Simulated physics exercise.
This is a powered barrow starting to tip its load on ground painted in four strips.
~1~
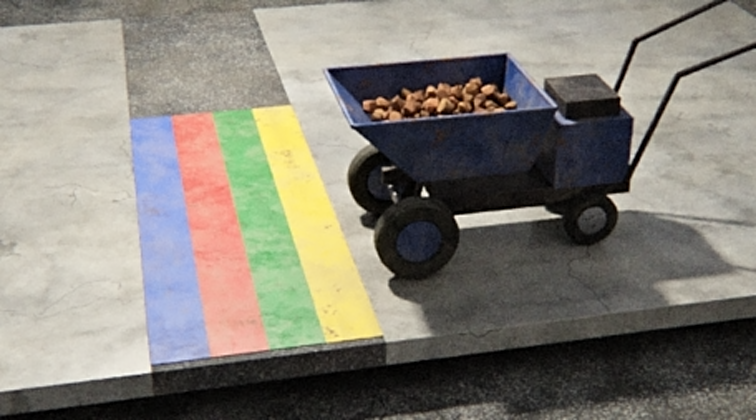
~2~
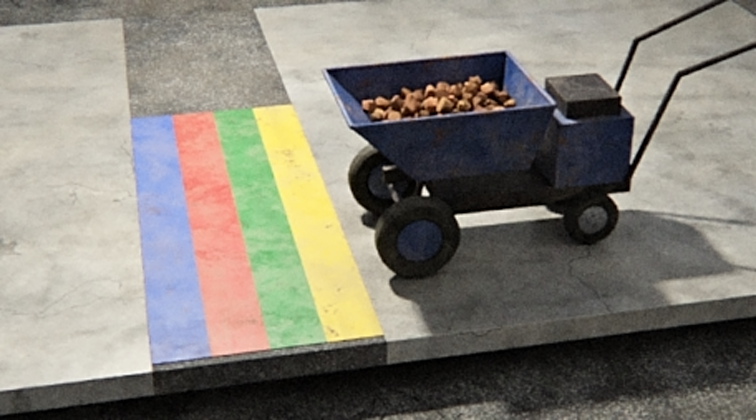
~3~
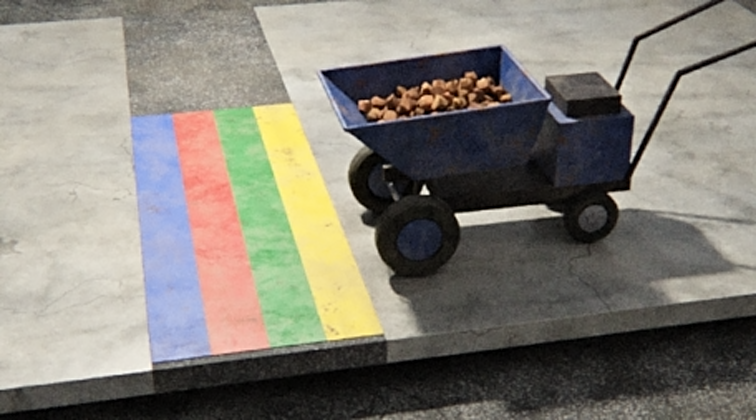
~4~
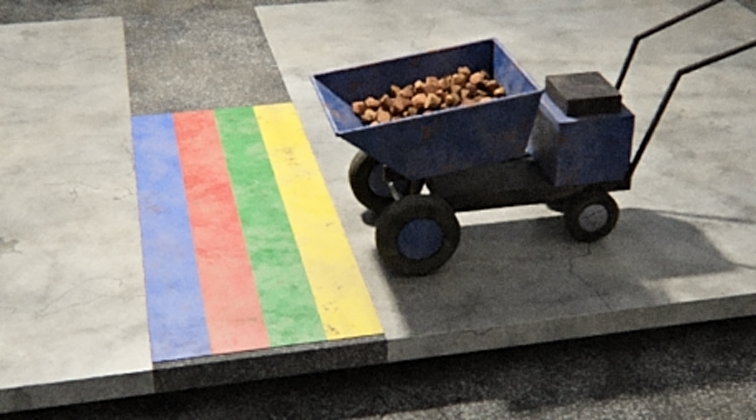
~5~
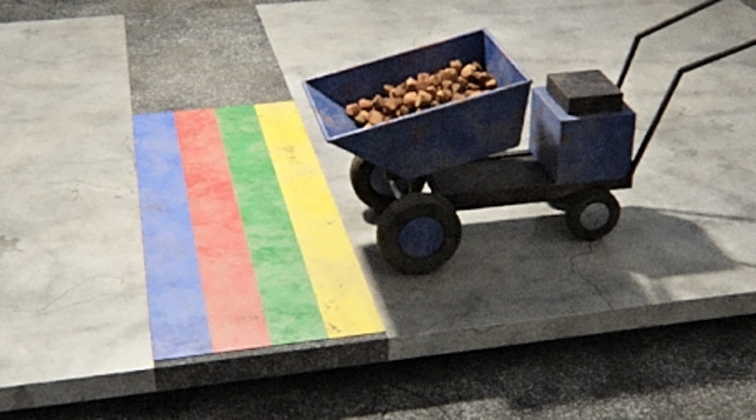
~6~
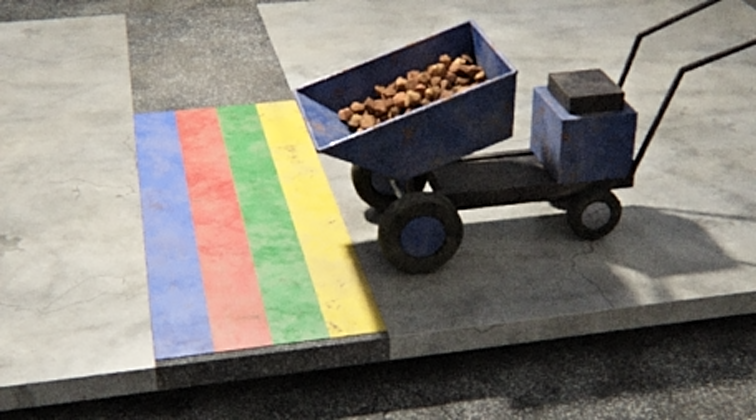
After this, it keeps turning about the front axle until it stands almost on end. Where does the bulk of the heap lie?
The red strip carries the most.
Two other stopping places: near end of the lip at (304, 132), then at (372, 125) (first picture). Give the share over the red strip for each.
Roughly 10 per cent, and 30 per cent.
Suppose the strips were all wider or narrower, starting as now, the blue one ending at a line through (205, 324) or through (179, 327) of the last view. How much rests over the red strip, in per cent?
Roughly 20 per cent, and 30 per cent.
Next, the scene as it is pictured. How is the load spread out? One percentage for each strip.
Yellow strip: 0 %, green strip: 10 %, red strip: 35 %, blue strip: 20 %.
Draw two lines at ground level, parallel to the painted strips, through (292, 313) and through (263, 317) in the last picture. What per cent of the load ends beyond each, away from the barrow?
The first gives 70 %, the second 60 %.
Soon, skip tipped steeply; all in the skip.
A while on, skip tipped right over; most in the skip; a small part over the green strip; about a quarter over the red strip.
Towards the end, skip tipped right over; about a quarter in the skip; a small part over the green strip; about a third over the red strip; about a quarter over the blue strip; a small part off the paint.
Finally, skip tipped right over; about a quarter in the skip; none over the yellow strip; a small part over the green strip; about a third over the red strip; about a quarter over the blue strip; a small part off the paint.
